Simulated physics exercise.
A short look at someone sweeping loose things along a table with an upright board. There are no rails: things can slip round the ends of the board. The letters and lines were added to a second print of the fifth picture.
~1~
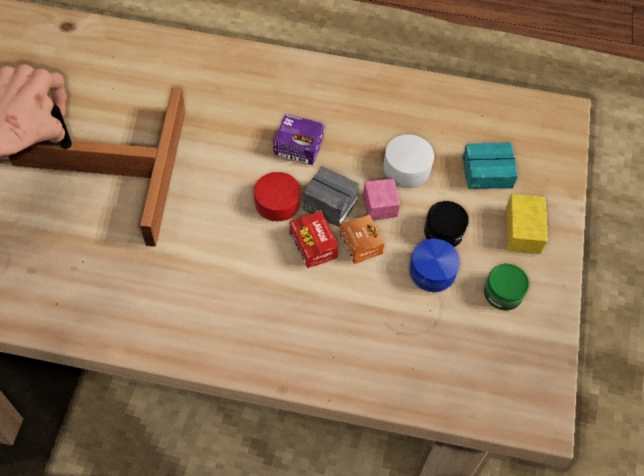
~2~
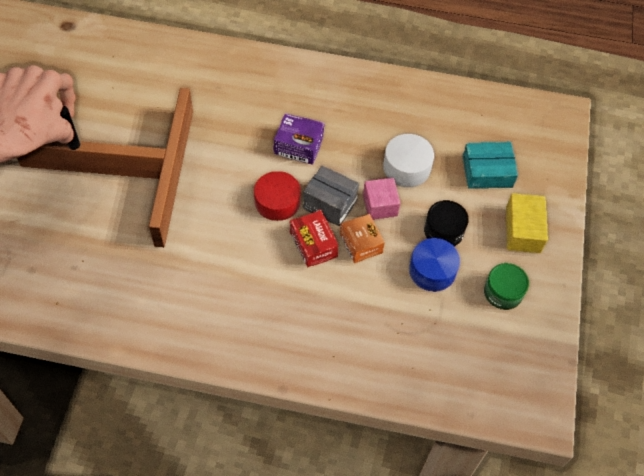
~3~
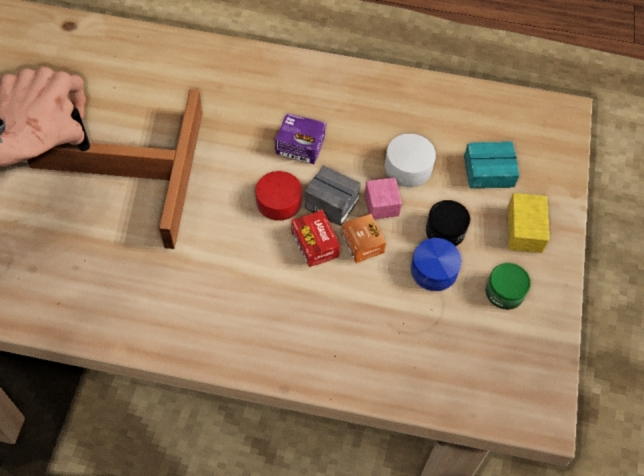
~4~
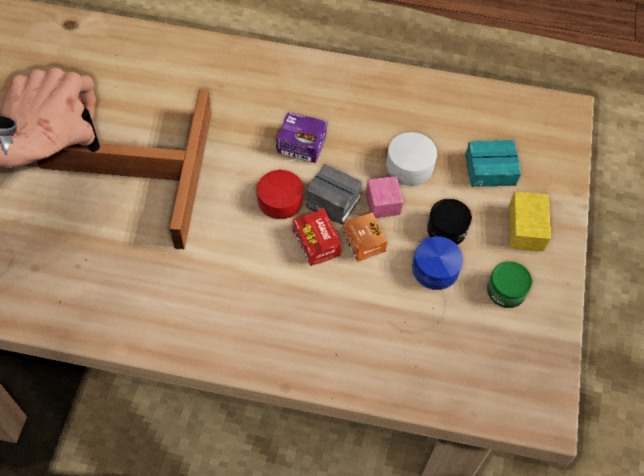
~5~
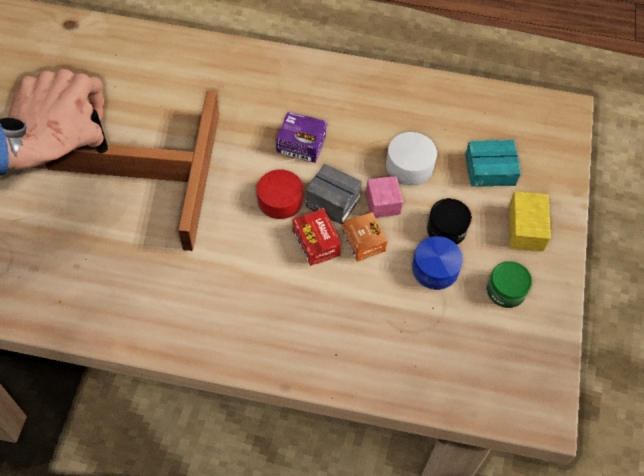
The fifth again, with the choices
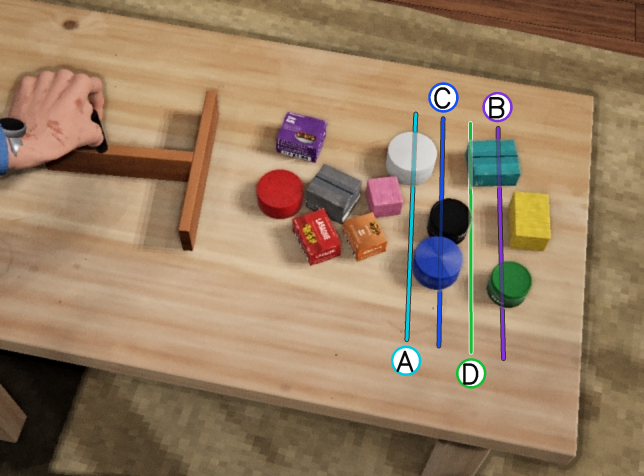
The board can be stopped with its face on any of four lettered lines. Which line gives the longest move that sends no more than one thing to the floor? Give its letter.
Stop at D.
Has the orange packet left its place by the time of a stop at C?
Yes.
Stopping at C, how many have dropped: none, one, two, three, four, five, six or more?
By then, none.
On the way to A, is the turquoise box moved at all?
Yes.
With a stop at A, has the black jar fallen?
No.
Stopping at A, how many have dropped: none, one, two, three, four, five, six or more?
The count is none.
On the copy, A at (412, 218); B at (501, 234); C at (441, 223); D at (471, 228).
On D. First, board (295, 175); purple packet (328, 139); red packet (326, 247).
Then, board (393, 192); green tub (526, 290); turquoise box (514, 158).
Finally, board (472, 207); green tub (586, 314); turquoise box (583, 152); none fallen.
By contrast, A is within the limit but short; B drops four; C is within the limit but short.
